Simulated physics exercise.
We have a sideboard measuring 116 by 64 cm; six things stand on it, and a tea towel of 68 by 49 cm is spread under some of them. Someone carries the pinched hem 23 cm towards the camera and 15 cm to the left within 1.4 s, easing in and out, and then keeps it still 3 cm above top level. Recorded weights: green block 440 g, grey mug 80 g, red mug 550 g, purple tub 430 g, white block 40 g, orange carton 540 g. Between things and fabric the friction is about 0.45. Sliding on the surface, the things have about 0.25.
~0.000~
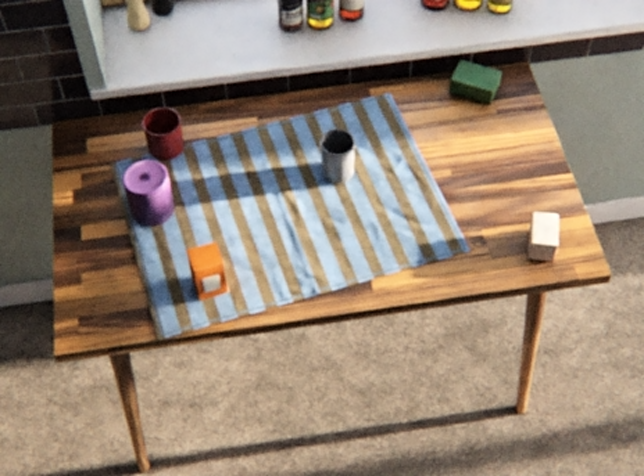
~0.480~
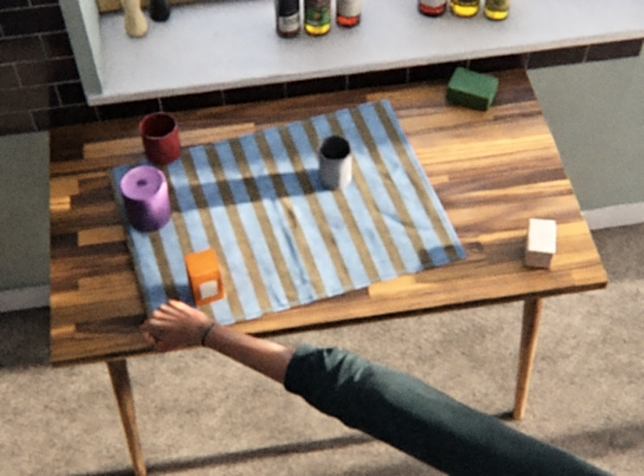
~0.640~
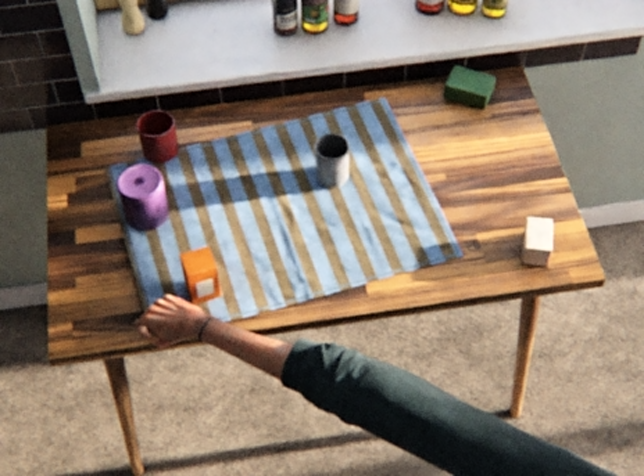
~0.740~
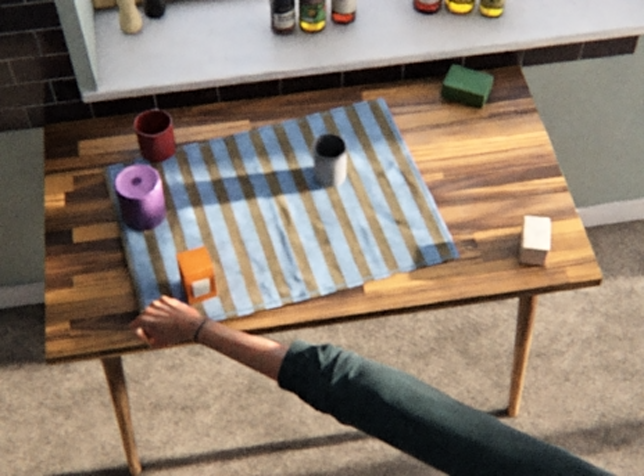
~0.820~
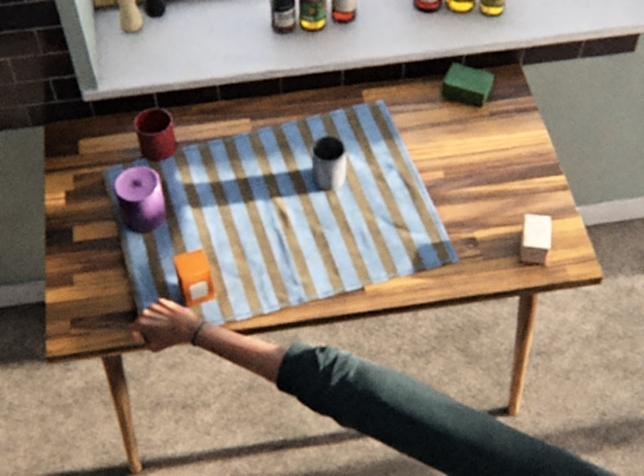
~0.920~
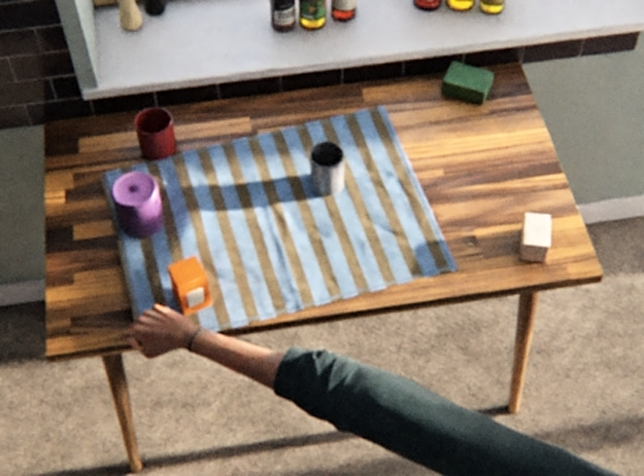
The clip opens on a wooden table with a striped cloth under a purple tub, a grey mug and an orange carton, with a red mug, green block and white block nearby. A hand reaches in, grips the cloth's near left corner and pulls it slightly towards the viewer, the things on it shifting a little too.
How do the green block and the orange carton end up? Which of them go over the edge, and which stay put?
My prediction: Green block: Still there. Orange carton: Gone.
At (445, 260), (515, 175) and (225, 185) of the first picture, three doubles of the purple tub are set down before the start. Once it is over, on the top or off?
In order: Comes off; holds on; holds on.
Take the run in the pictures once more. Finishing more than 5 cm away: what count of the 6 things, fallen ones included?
The total comes out at 3.
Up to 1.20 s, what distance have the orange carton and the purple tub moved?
Approx. shift - orange carton: 10 cm; purple tub: 10 cm.
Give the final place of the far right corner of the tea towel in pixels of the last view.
In the final picture you'd find it somewhere near (397, 266).
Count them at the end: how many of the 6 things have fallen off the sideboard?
Tally: 2.
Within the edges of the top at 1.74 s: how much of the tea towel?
Share within the edges: Approx. 45 %.
By 1.2 s, 90 % of the tea towel is still over the top; orange carton 11 cm off its start, grey mug 12 cm off its start, purple tub 10 cm off its start.
By 1.5 s, 65 % of the tea towel is still over the top; orange carton on its side, 24 cm off its start, grey mug 25 cm off its start, purple tub 20 cm off its start.
By 1.7 s, 45 % of the tea towel is still over the top; orange carton over the edge, grey mug 41 cm off its start at (293, 300), purple tub 26 cm off its start at (89, 276).
By 2.0 s, 40 % of the tea towel is still over the top; orange carton over the edge, grey mug over the edge, purple tub 28 cm off its start.
By 3.6 s, 40 % of the tea towel is still over the top; orange carton over the edge, green block 0 cm off its start at (468, 77), grey mug over the edge, purple tub 29 cm off its start at (89, 290).
